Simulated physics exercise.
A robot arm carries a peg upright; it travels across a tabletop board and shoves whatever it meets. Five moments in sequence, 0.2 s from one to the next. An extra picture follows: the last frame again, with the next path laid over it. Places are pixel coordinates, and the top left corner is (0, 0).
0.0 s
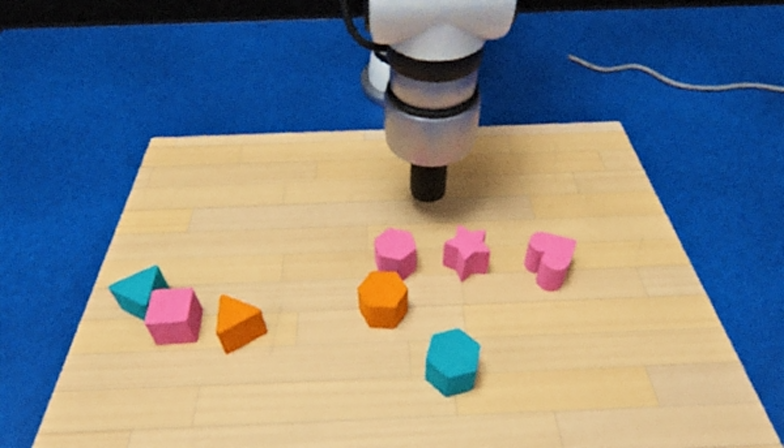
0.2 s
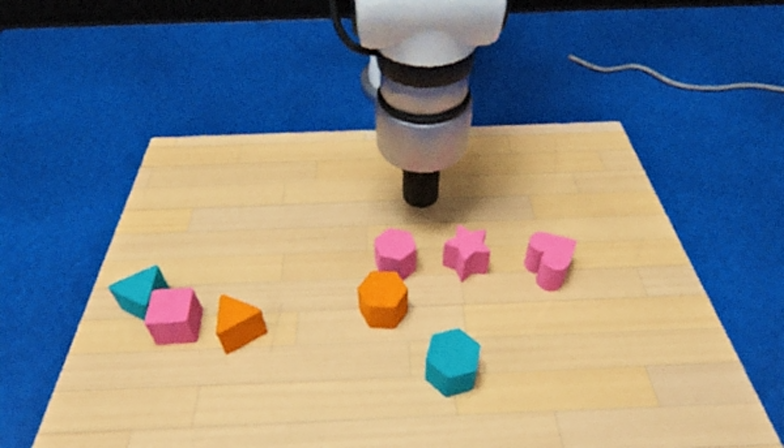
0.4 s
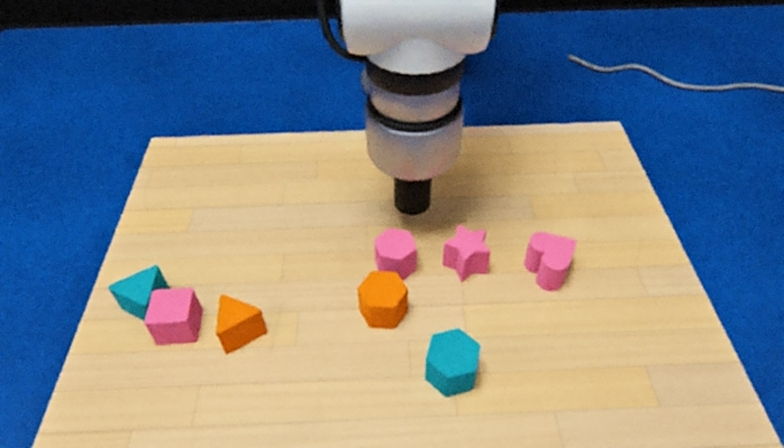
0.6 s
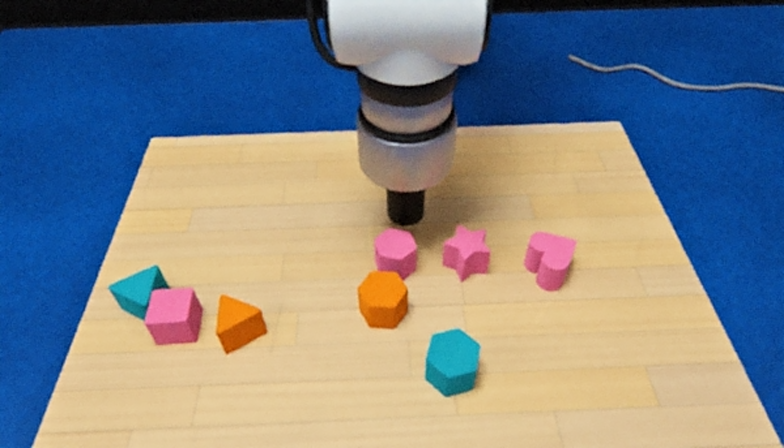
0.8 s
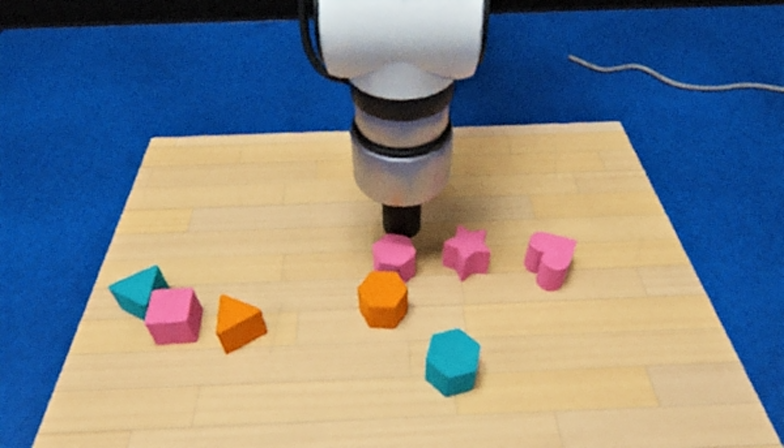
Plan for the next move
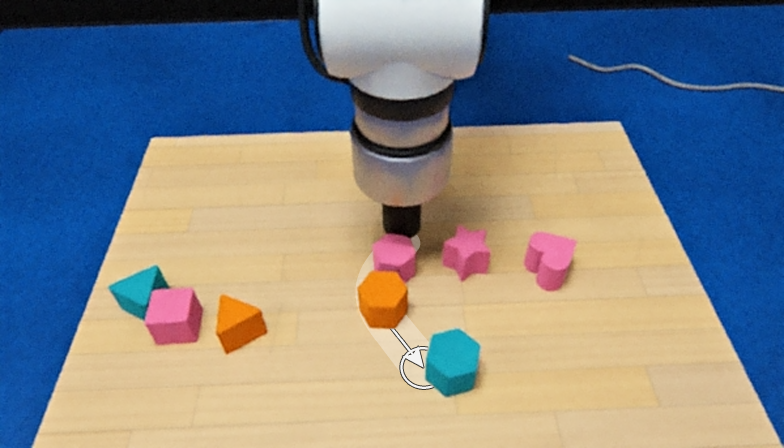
Robot arm with a black peg moving slowly left and toward the viewer, reaching a pink hexagonal block and nudging it slightly.
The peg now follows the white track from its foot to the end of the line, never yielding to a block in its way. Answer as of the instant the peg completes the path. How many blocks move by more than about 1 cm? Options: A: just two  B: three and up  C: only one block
The one that fits is B, three and up.
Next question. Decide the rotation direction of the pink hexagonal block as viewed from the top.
Prediction: Clockwise.
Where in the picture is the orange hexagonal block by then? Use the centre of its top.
Its top centre lands on (367, 419).
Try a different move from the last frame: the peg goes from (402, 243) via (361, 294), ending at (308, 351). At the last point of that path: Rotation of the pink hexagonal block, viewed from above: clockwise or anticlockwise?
It is turned anticlockwise.
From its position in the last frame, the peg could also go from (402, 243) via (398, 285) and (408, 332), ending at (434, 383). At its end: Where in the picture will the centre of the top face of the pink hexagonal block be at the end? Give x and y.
At (396, 389).
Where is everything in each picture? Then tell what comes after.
In the first picture, peg tip at (428, 190); block tops, orange hexagonal block at (383, 288); pink hexagonal block at (395, 243); turquoise hexagonal block at (454, 351); pink star-shaped block at (469, 241).
In the second picture, peg at (420, 196); blocks unchanged.
In the third picture, peg at (412, 203); blocks unchanged.
In the fourth picture, peg at (406, 213); blocks unchanged.
In the fifth picture, peg at (402, 226); orange hexagonal block at (383, 288); pink hexagonal block at (394, 248); turquoise hexagonal block at (454, 351); pink star-shaped block at (469, 241).
Path on the board, from (402, 243) by way of (377, 280) and (389, 324) to (423, 367).
The first path, step by step. One third of the way, peg at (376, 264); orange hexagonal block at (376, 329); pink hexagonal block at (374, 292), turned 25° anticlockwise.
Two thirds of the way, peg at (388, 308); orange hexagonal block at (373, 382); pink hexagonal block at (382, 340).
At the end, peg at (424, 352); orange hexagonal block at (367, 419), turned 40° clockwise; pink hexagonal block at (404, 386), turned 25° clockwise; turquoise hexagonal block at (472, 364); pink star-shaped block in place.
